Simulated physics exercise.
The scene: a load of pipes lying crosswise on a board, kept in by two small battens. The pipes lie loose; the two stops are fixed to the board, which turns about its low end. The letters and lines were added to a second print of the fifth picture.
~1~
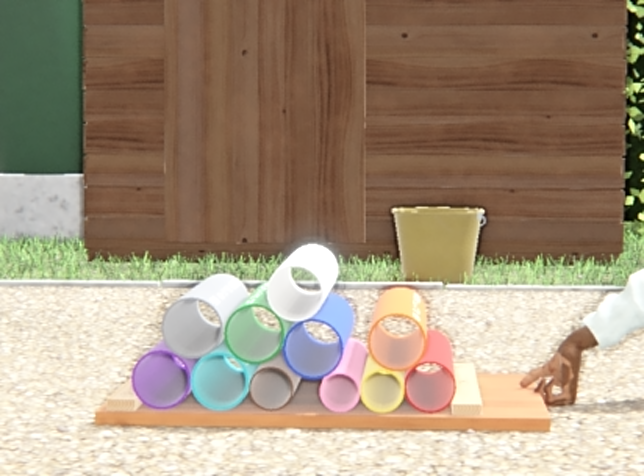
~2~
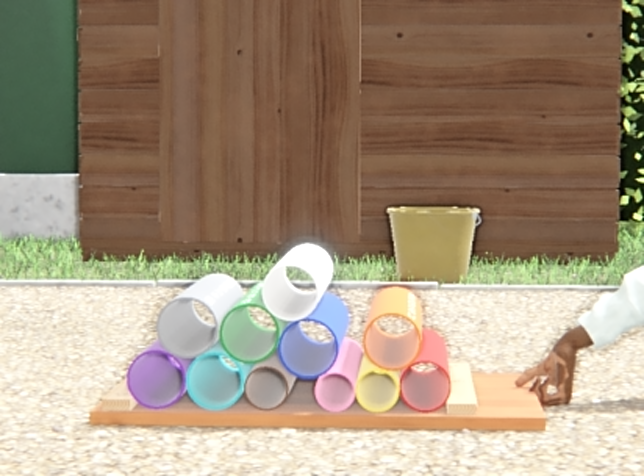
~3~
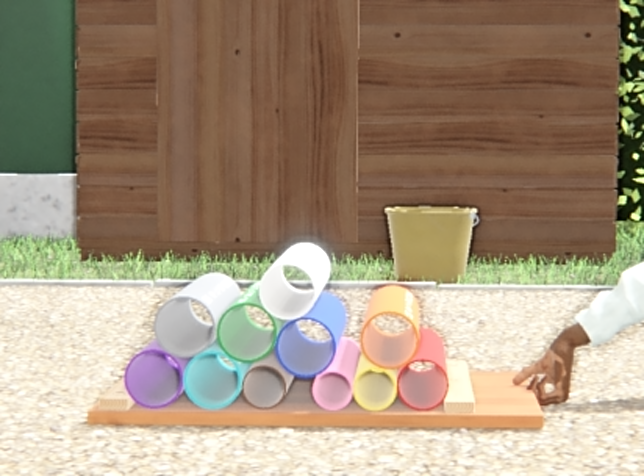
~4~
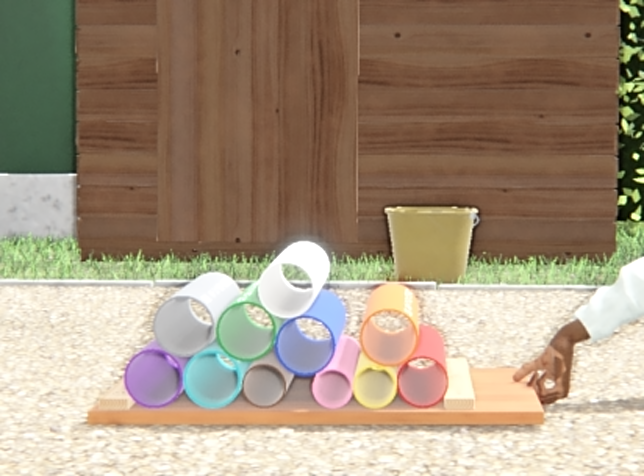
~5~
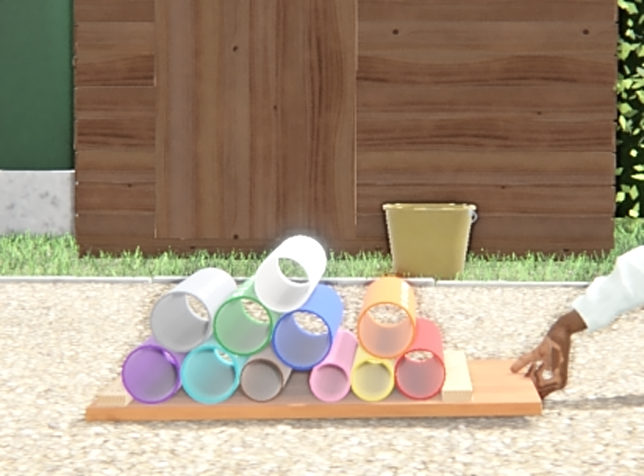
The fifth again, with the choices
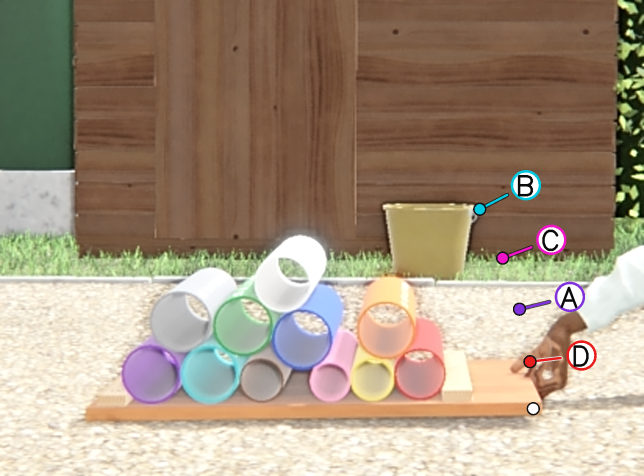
A stack of loose, colourful pipes lies crosswise on a wooden board between two small battens, seen from the front on pale gravel before a brown wooden wall. Purple, turquoise and brownish pipes sit low at left beneath grey, green, blue and white ones, with pink, yellow, red and orange at right. A hand stays at the board's right end while the view shifts very slightly; the pipes keep their arrangement.
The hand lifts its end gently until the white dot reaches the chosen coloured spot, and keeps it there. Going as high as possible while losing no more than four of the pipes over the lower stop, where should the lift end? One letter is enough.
The last mark within the limit is C.
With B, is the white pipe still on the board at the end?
No.
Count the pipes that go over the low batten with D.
With D, none.
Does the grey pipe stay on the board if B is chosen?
The grey pipe: No.
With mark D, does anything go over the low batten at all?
No, at D.
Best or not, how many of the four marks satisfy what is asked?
The number is three.
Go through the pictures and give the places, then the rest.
Yellow pipe (382, 390); red pipe (430, 387); blue pipe (313, 349), in the first frame.
Blue pipe (308, 349); orange pipe (392, 341), in the second frame.
Board (322, 390); yellow pipe (375, 389); red pipe (423, 385); turquoise pipe (213, 380), in the third frame.
Board (322, 389); purple pipe (154, 378); turquoise pipe (212, 379), in the fourth frame.
Board (320, 383); purple pipe (151, 374); turquoise pipe (210, 374), in the fifth frame.
On the marked copy, A at (519, 309); B at (480, 209); C at (503, 258); D at (530, 361); the white dot at (534, 409).
With C. Early on, board at 15°.
Further on, board at 21°.
At the end, board at 21°, none over the low batten.
As for the rest, A none over the low batten; B five over the low batten; D none over the low batten.
